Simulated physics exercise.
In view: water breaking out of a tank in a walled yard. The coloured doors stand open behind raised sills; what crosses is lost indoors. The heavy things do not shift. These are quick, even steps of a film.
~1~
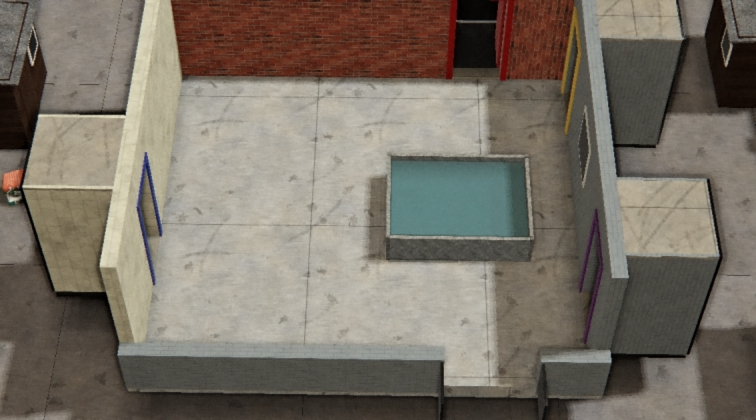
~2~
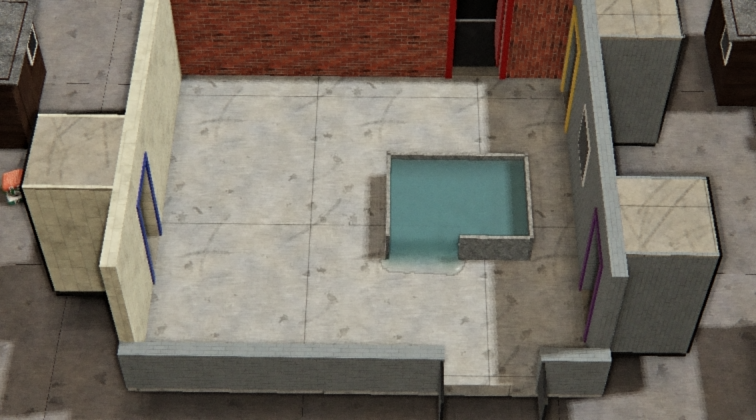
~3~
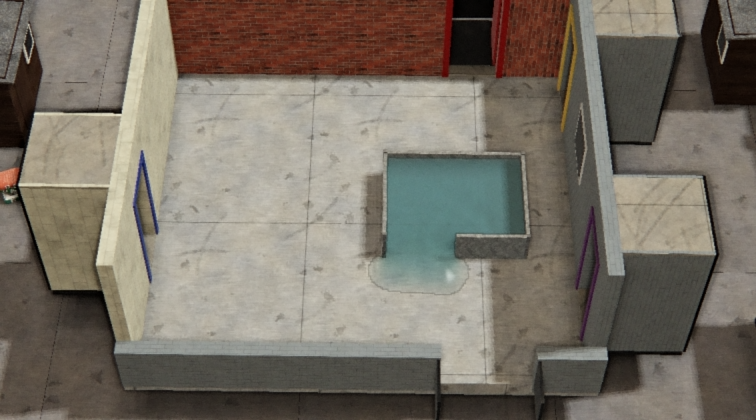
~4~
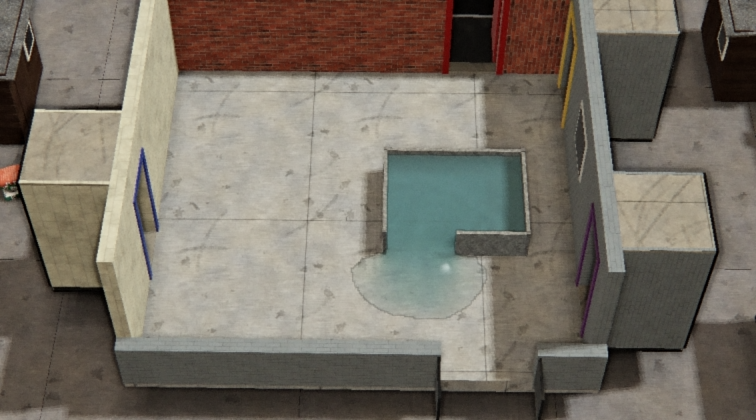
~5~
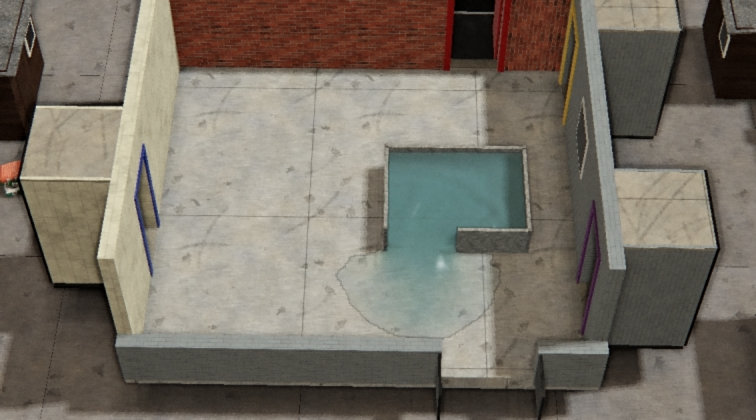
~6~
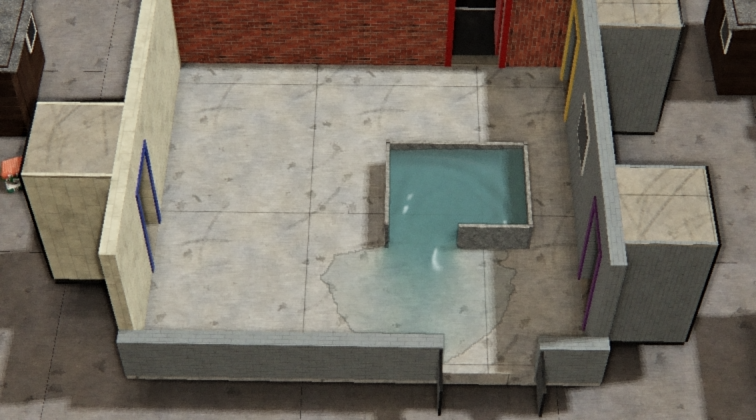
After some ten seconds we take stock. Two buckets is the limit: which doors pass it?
The blue door lets in a lot; the purple door admits no more than that; the red door admits no more than that; the yellow door admits no more than that.
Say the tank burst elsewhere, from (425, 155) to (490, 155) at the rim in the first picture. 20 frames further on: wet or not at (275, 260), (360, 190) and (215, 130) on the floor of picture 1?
As listed: Free of water, no water, covered.
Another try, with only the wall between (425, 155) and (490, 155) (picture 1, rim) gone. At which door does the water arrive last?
I say the one in purple.
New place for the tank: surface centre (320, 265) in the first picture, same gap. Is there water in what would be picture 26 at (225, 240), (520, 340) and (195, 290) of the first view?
In that order: Awash, wet, covered.
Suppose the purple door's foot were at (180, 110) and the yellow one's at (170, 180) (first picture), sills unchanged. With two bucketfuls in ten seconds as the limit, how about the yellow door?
Yellow door lets less in.
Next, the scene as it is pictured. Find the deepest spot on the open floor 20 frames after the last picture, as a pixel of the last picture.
Around (142, 356).
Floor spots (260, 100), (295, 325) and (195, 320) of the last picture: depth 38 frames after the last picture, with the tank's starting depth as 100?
About 2, 14 and 25 per cent.
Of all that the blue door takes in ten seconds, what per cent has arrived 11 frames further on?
Roughly 0 per cent.
A moment on, water covers 15 % of the floor; the blue door not reached, the purple door not reached, the red door not reached, the yellow door not reached.
Next, water covers 20 % of the floor; the blue door not reached, the purple door not reached, the red door not reached, the yellow door not reached.
Then, water covers 30 % of the floor; the blue door wet at the sill, nothing in, the purple door not reached, the red door not reached, the yellow door not reached.
Later, water covers 50 % of the floor; the blue door over two buckets in, the purple door wet at the sill, nothing in, the red door not reached, the yellow door not reached.
In the end, water covers 80 % of the floor; the blue door over two buckets in, the purple door wet at the sill, nothing in, the red door not reached, the yellow door not reached.
